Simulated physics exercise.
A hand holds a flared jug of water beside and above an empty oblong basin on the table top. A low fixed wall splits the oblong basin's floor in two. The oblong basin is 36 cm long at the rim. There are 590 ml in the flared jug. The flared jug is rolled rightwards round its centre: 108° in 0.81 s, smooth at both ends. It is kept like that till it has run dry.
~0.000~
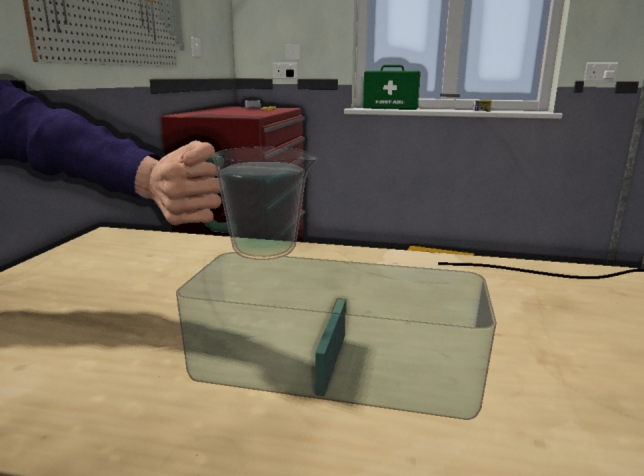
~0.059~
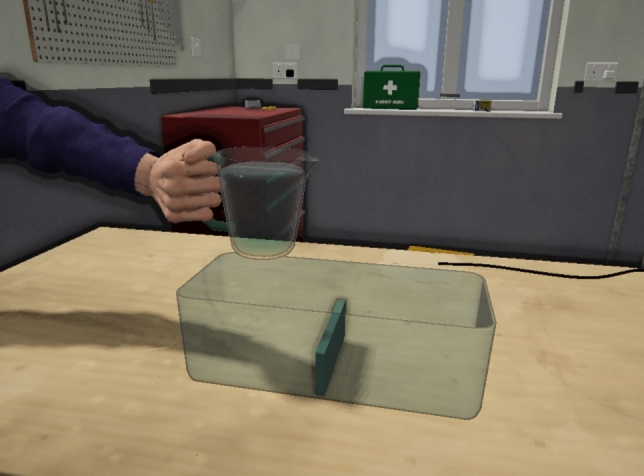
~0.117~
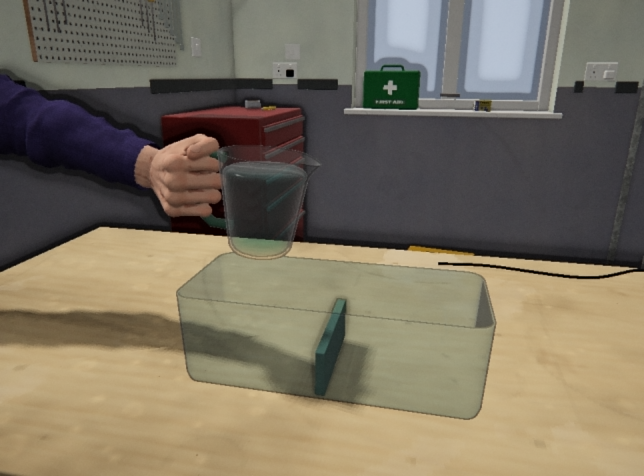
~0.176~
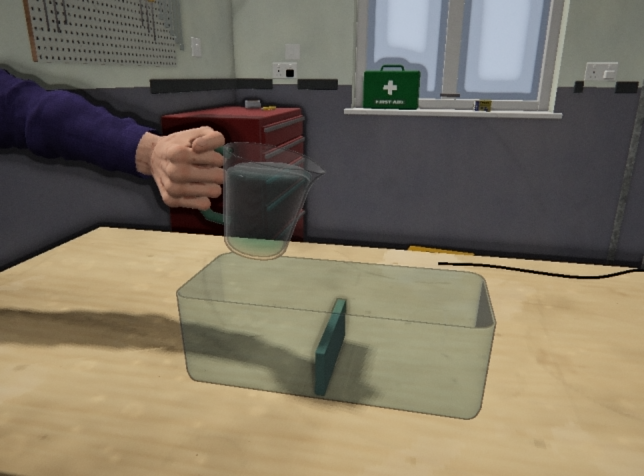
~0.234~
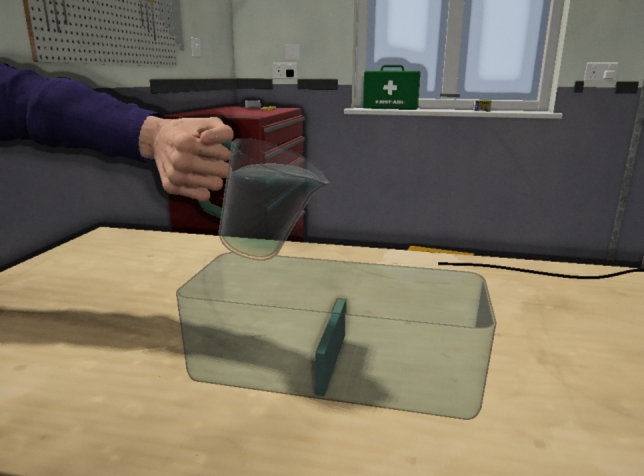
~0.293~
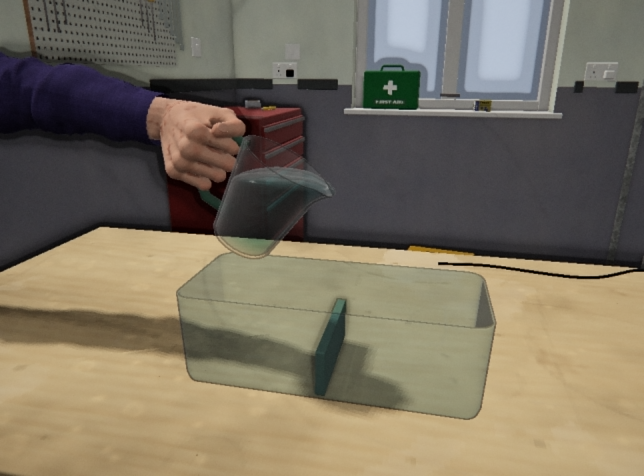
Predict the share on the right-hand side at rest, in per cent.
About 88 per cent.
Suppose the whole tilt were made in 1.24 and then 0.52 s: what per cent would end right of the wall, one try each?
First 90, then 85 per cent.
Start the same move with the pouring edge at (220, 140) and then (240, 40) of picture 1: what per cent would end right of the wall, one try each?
First 0, then 10 per cent.
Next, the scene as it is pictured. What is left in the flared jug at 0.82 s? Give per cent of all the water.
About 8 per cent.
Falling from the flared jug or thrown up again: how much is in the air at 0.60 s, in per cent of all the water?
Some 18 per cent.
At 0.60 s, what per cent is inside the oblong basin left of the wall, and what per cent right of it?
Left about 0, right about 30.
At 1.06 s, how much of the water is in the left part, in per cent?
Near 12 in a hundred.
After 0.60 s the tilt is 91° and 52 per cent is still to pour, 0 is left of the wall and 29 right of it.
After 0.82 s the tilt is 108° and 8 per cent is still to pour, 9 is left of the wall and 78 right of it.
After 1.06 s the tilt is 108° and 0 per cent is still to pour, 11 is left of the wall and 88 right of it.
After 1.31 s the tilt is 108° and 0 per cent is still to pour, 11 is left of the wall and 88 right of it.
In the end 12 per cent lies left of the wall, 88 right of it and 1 outside.
